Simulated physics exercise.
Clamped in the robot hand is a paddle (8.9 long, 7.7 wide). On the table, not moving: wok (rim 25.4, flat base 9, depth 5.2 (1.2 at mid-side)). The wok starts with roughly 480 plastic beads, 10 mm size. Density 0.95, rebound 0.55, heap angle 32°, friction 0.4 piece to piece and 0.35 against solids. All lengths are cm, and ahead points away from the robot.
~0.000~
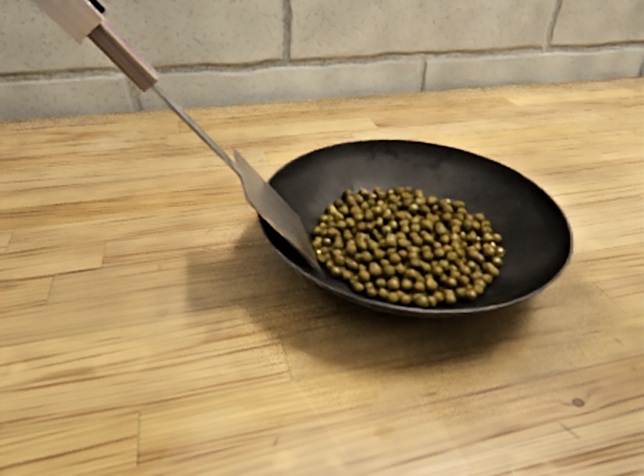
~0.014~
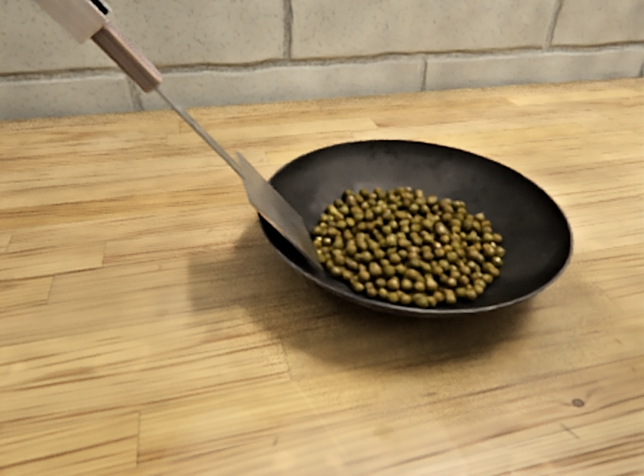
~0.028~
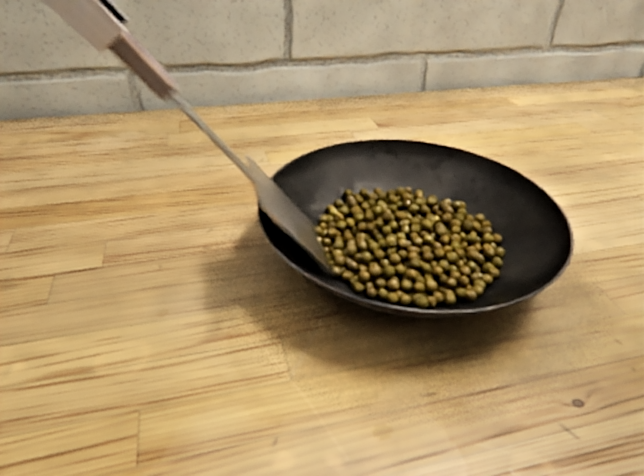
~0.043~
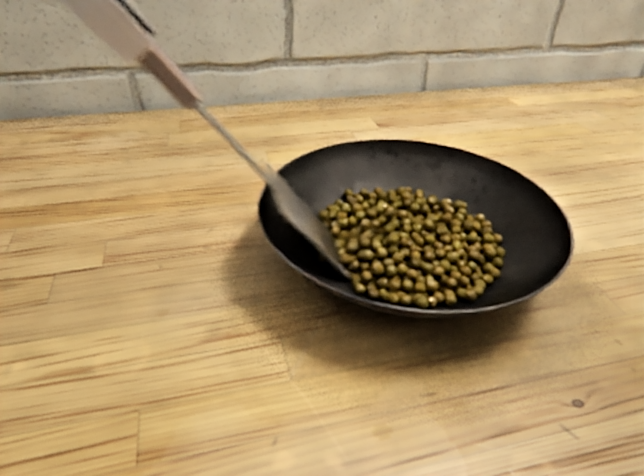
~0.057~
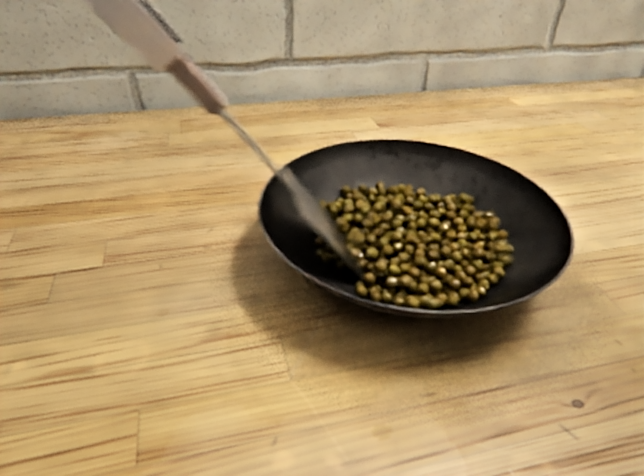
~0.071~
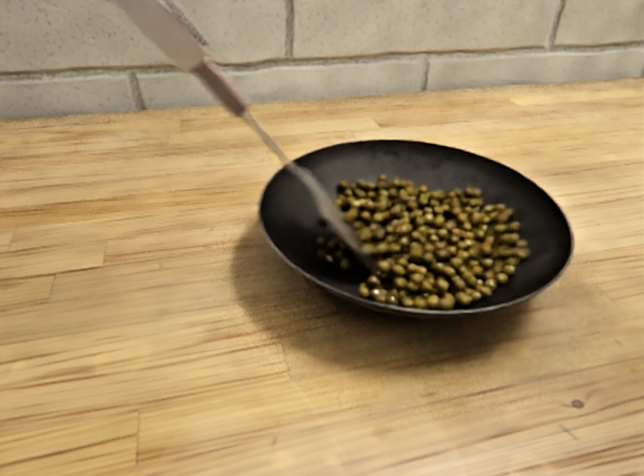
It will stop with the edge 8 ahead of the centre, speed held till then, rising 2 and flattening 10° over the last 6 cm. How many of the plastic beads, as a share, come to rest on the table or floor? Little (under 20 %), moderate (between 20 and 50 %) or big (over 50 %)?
On the table or floor the share is moderate, between 20 and 50 %.
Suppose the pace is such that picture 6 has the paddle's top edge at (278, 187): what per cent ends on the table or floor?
About 10 per cent.
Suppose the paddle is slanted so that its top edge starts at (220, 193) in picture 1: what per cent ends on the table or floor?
About 30 per cent.
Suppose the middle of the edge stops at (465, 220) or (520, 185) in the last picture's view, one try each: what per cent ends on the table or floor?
Some 10 and 40 per cent.
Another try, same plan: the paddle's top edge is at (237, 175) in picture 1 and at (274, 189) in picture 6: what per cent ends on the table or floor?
About 5 per cent.
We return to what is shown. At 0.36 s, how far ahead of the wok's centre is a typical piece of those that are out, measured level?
Roughly 20 cm.
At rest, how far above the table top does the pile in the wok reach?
About 4.5 cm.
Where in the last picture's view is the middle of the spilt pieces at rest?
At about (629, 216).
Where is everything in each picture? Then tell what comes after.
The paddle top edge at (240, 173), sloping 54°; upper third of the load around (406, 232), from x 315 to 500, top at y 190; 481 in the wok, in the first picture.
The paddle top edge at (242, 174), sloping 54°; upper third of the load around (406, 232), from x 315 to 500, top at y 190, in the second picture.
The paddle top edge at (254, 179), sloping 54°; upper third of the load around (406, 232), from x 315 to 500, top at y 190, in the third picture.
The paddle top edge at (273, 185), sloping 54°; upper third of the load around (404, 233), from x 320 to 500, top at y 190, in the fourth picture.
The paddle top edge at (293, 189), sloping 54°; upper third of the load around (407, 228), from x 320 to 505, top at y 185, in the fifth picture.
The paddle top edge at (312, 190), sloping 54°; upper third of the load around (421, 228), from x 320 to 520, top at y 180; 481 in the wok, in the sixth picture.
After 0.11 s, sloping 54°, highest piece 6 above the table; 481 in the wok.
After 0.14 s, sloping 51°, highest piece 8 above the table; 481 in the wok.
After 0.36 s, sloping 44°, highest piece 11 above the table; 340 in the wok, 97 on the table or floor, 44 on the blade or in flight.
After 1.41 s, sloping 44°, highest piece 4 above the table; 340 in the wok, 141 on the table or floor.
In the end, 340 in the wok, 141 on the table or floor. That is 29 % on the table or floor.
